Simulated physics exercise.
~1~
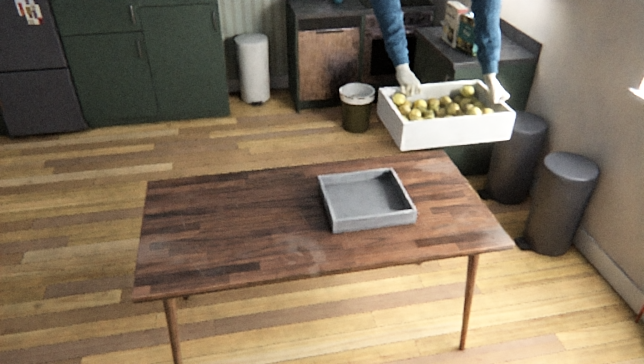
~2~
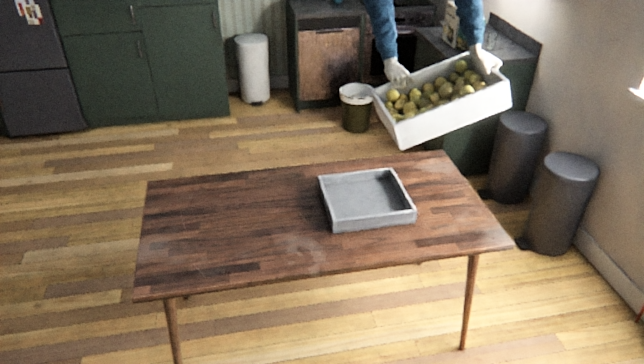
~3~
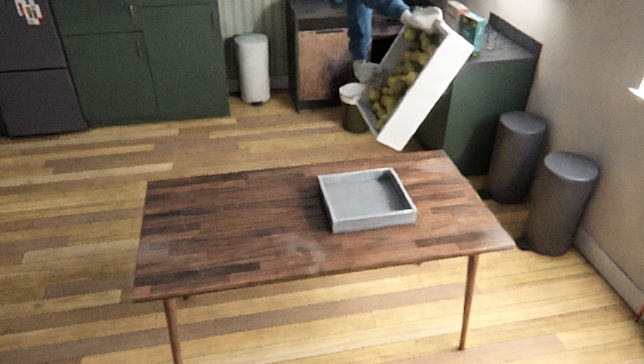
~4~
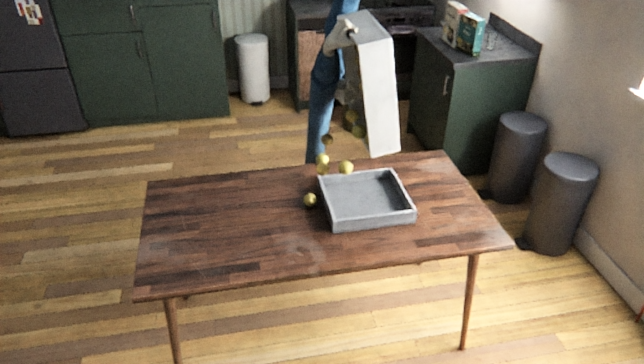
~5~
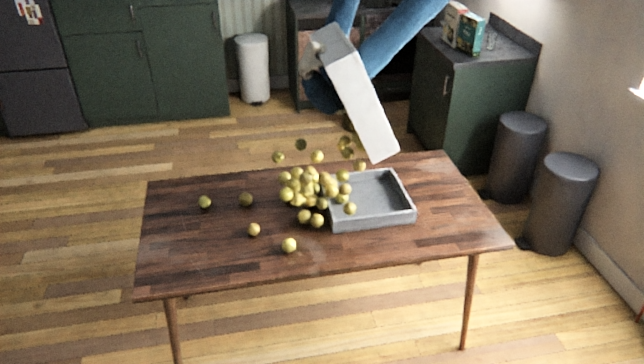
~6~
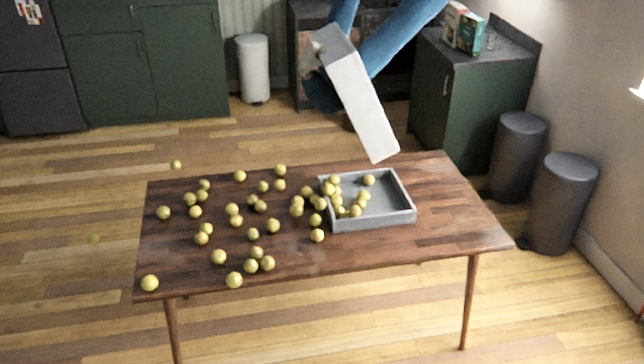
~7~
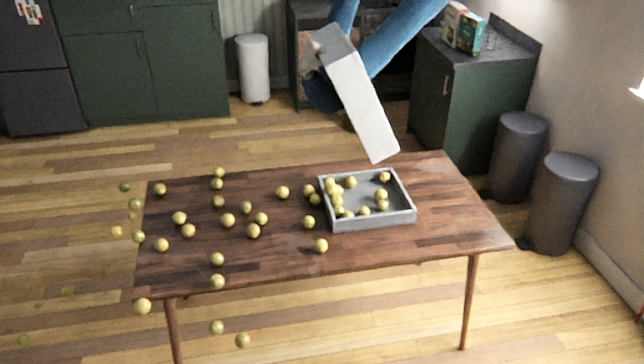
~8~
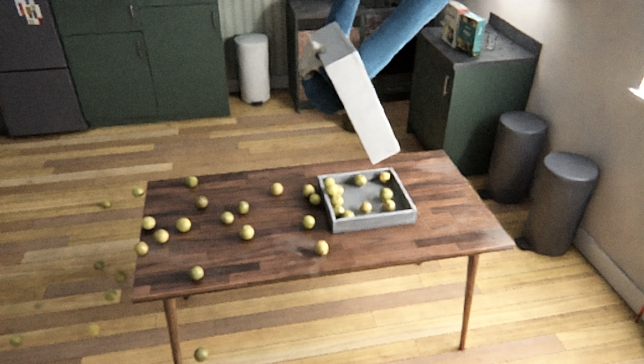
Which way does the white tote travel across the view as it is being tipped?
The white tote moves to the left as the hands tip it over the table.
